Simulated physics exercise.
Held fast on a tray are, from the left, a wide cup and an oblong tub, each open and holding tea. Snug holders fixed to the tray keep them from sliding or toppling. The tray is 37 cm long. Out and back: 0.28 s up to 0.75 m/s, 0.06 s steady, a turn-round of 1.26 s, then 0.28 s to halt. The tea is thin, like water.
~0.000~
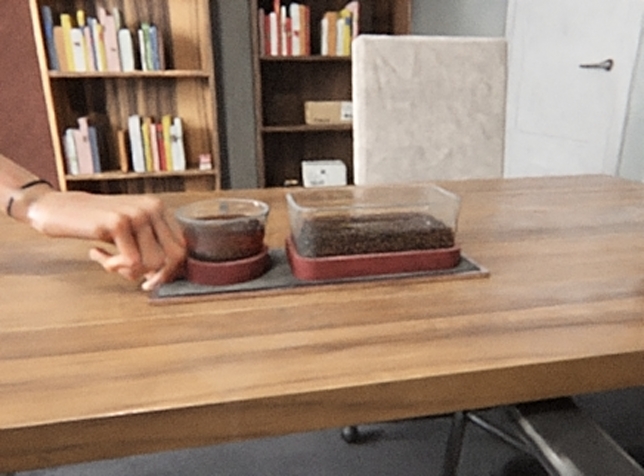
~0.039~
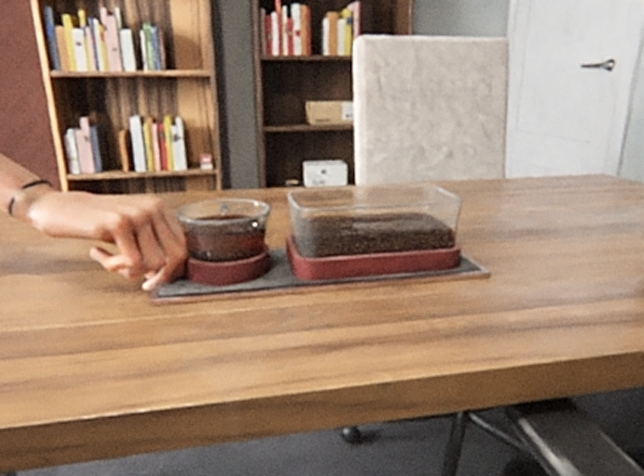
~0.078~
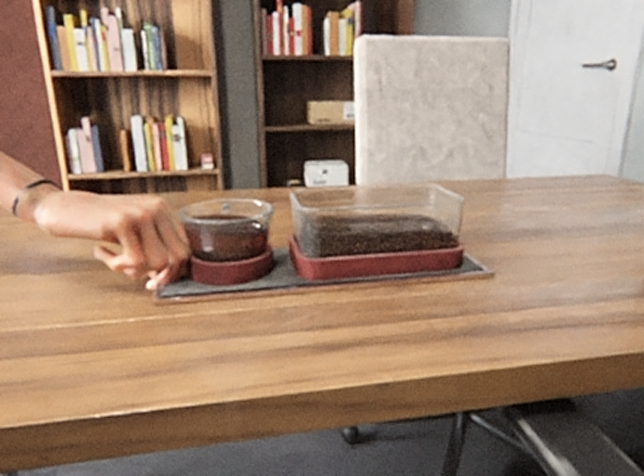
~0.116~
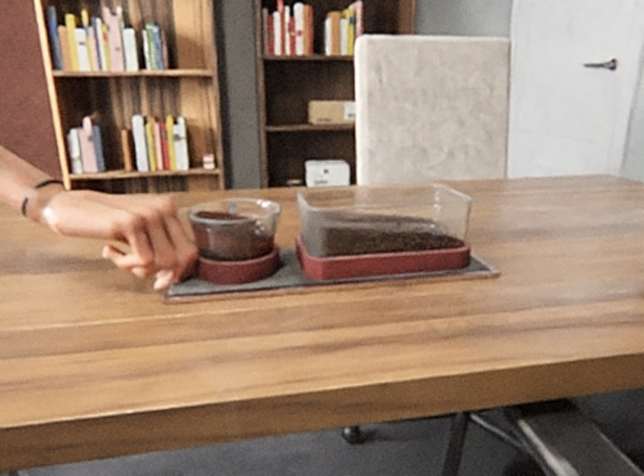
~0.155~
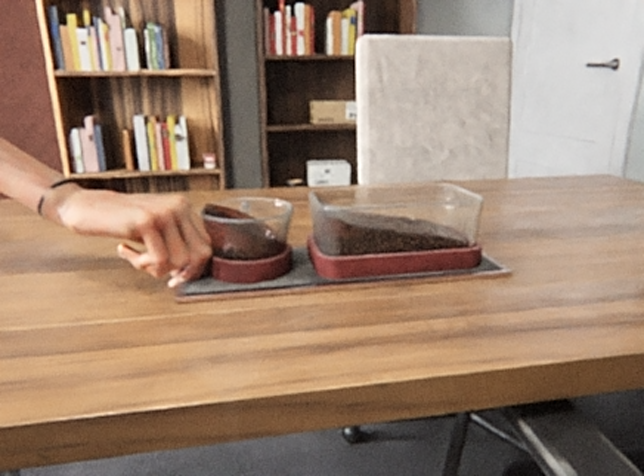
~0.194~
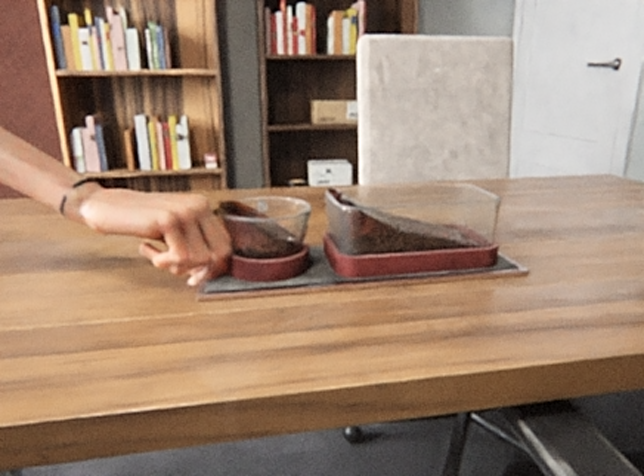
The clip shows a hand at the left edge of a tray on a wooden table, sliding it slowly, then faster, to the right as the dark contents of two clear open containers slope up toward their left sides.
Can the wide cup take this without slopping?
The wide cup spills.
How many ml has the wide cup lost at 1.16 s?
Some 10 ml.
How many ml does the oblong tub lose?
Close to 80 ml.
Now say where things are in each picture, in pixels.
In the first frame, 0.0 cm from the start; wide cup, level (183, 225) left, (263, 221) right, rim (268, 209); oblong tub, level (296, 226) left, (439, 219) right, rim (446, 194); the tea in the wide cup stands 15 mm below the rim.
In the second frame, 0.1 cm from the start; wide cup, level (184, 224) left, (264, 221) right.
In the third frame, 0.4 cm from the start; wide cup, level (186, 222) left, (265, 223) right.
In the fourth frame, 1.2 cm from the start; wide cup, level (192, 215) left, (271, 227) right.
In the fifth frame, 2.6 cm from the start; wide cup, level (206, 210) left, (279, 231) right.
In the sixth frame, 4.6 cm from the start; wide cup, level (222, 209) left, (296, 232) right; oblong tub, level (332, 196) left, (443, 229) right.
Then, 0.68 s in, the tray moves at 0.50 m/s; losses from the left are 10, 68 ml.
Then, 1.16 s in, the tray moves at 0.34 m/s; losses from the left are 11, 69 ml.
Then, 1.64 s in, the tray moves at 0.71 m/s; losses from the left are 11, 69 ml.
Then, 2.13 s in, the tray moves at 0.00 m/s; losses from the left are 14, 70 ml.
Finally, losses from the left are 14, 85 ml.
